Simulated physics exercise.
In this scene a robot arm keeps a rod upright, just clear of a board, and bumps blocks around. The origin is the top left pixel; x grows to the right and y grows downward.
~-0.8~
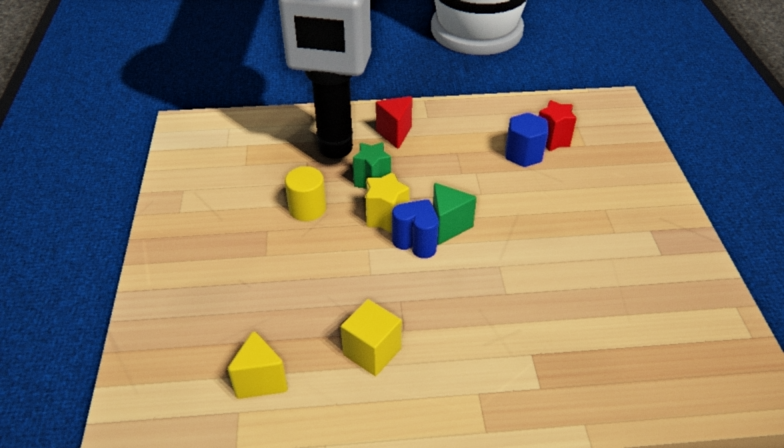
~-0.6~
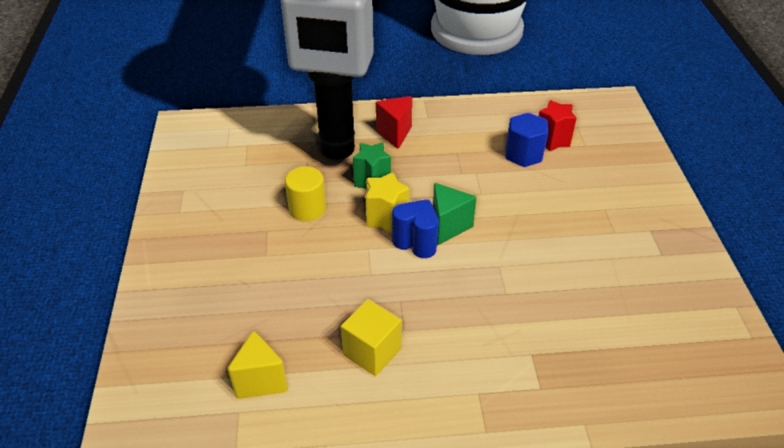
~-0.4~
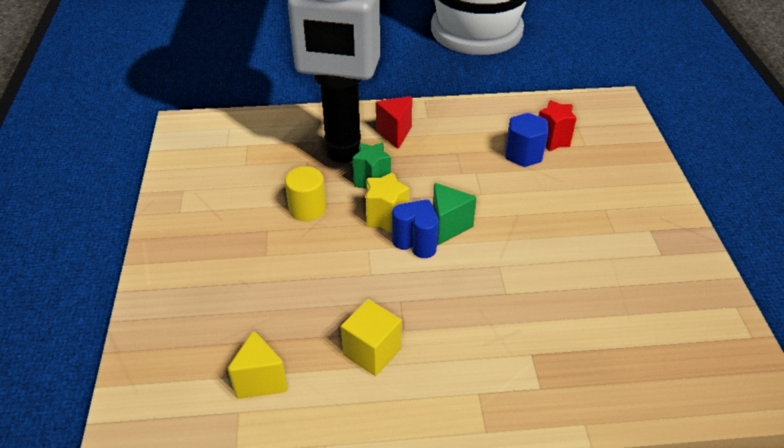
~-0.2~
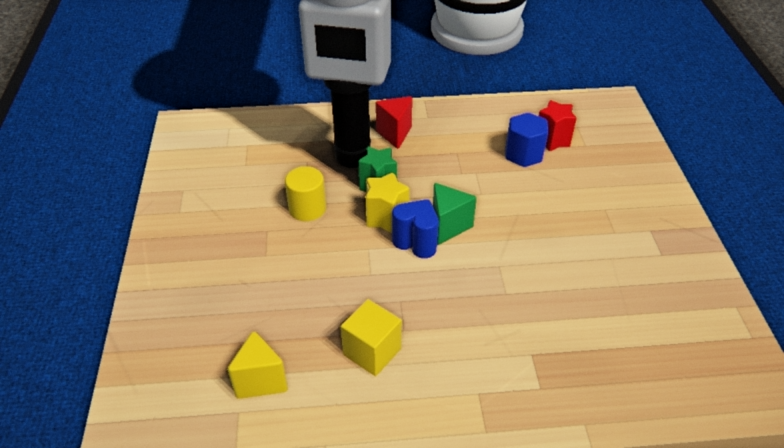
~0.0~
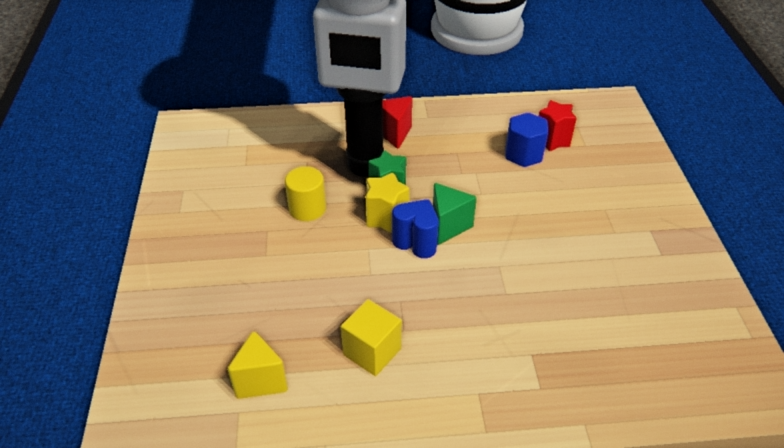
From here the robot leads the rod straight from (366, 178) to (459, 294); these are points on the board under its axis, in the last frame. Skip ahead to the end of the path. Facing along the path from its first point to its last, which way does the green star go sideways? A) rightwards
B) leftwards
(B)
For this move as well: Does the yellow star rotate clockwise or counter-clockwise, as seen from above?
The answer is clockwise.
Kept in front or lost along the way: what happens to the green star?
Slid away.
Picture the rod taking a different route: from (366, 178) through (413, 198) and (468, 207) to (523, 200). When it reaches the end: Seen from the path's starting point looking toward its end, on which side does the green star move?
Its shift is rightward.
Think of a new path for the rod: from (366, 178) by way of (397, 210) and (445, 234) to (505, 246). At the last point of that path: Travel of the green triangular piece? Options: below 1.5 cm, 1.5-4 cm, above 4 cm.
Travels over 4 cm.
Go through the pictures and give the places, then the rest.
Rod tip (336, 149); block tops, yellow star (386, 187); green star (372, 152); blue heart block (417, 212); green triangular piece (450, 197), in the first picture.
Rod (338, 150); blocks unchanged, in the second picture.
Rod (344, 153); blocks unchanged, in the third picture.
Rod (353, 158); green star (378, 157), in the fourth picture.
Rod (366, 166); yellow star (386, 187); green star (389, 162); blue heart block (417, 212); green triangular piece (450, 197), in the fifth picture.
The first path, step by step. One third of the way, rod (393, 202); yellow star (400, 211), turned 65° clockwise; green star (426, 179), turned 55° anticlockwise; blue heart block (427, 235), turned 40° anticlockwise.
Two thirds of the way, rod (425, 240); yellow star (412, 248), turned 110° clockwise; green star (430, 181), turned 85° anticlockwise; blue heart block (442, 278), turned 70° anticlockwise; green triangular piece (459, 198), turned 25° clockwise.
At the end, rod (460, 282); yellow star (411, 261), turned 155° clockwise; green star (430, 181), turned 85° anticlockwise; blue heart block (443, 296), turned 85° anticlockwise; green triangular piece (459, 198), turned 25° clockwise.
